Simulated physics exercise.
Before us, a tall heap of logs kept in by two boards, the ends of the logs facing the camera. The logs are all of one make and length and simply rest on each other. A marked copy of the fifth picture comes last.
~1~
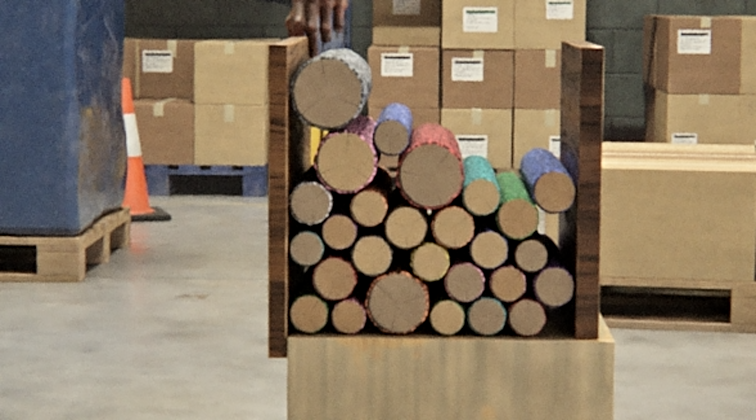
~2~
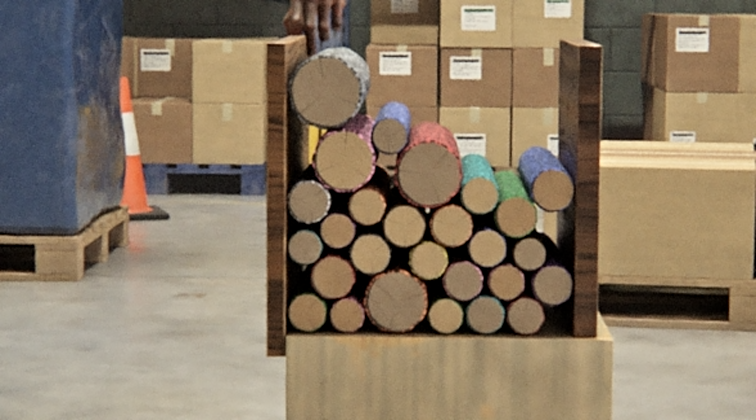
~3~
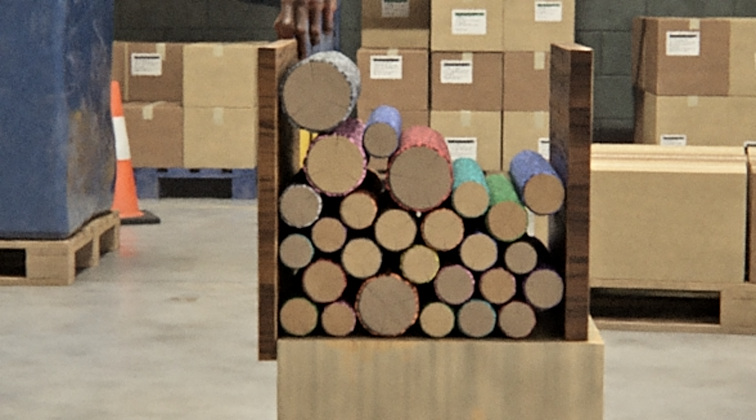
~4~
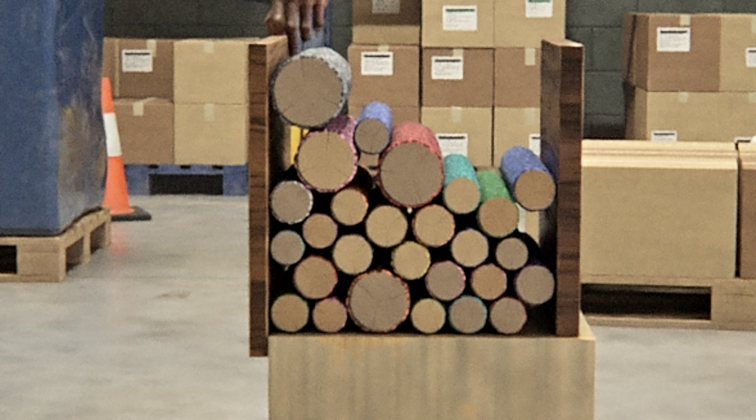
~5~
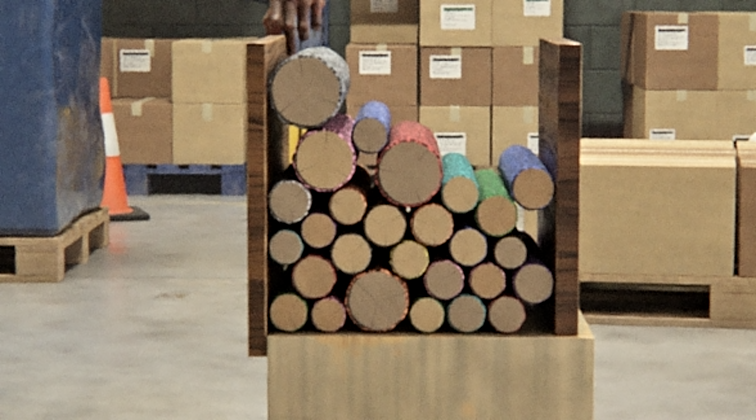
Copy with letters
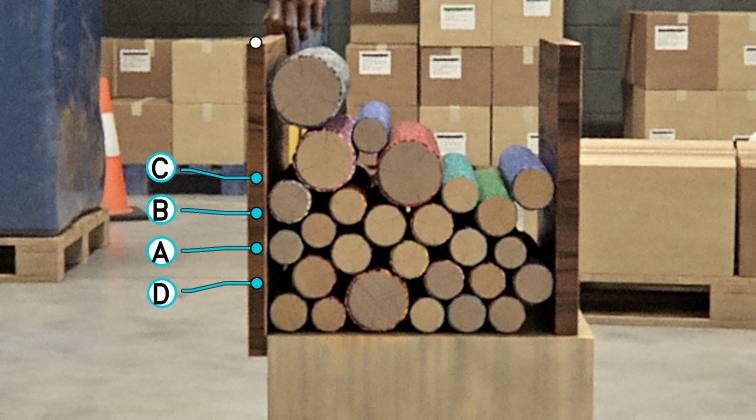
The clip opens on a tall heap of logs stacked between two upright boards, their round ends facing the camera, with a hand at the large log on the upper left. The whole view then drifts slightly left, background included, while the logs and hand show no clear movement of their own.
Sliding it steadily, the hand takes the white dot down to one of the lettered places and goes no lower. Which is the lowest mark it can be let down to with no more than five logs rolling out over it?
Slide it to D.
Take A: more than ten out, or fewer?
It loses fewer than ten.
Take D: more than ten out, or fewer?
Fewer than ten.
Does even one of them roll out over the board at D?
Yes.
On the marked copy, A at (256, 248); B at (256, 213); C at (256, 178); D at (256, 283); the white dot at (255, 43).
Following D. Soon after the start, top of the board (267, 144).
Later, top of the board (267, 253).
In the end, top of the board (267, 282), four out over the board.
As for the rest, A none out over the board; B none out over the board; C none out over the board.
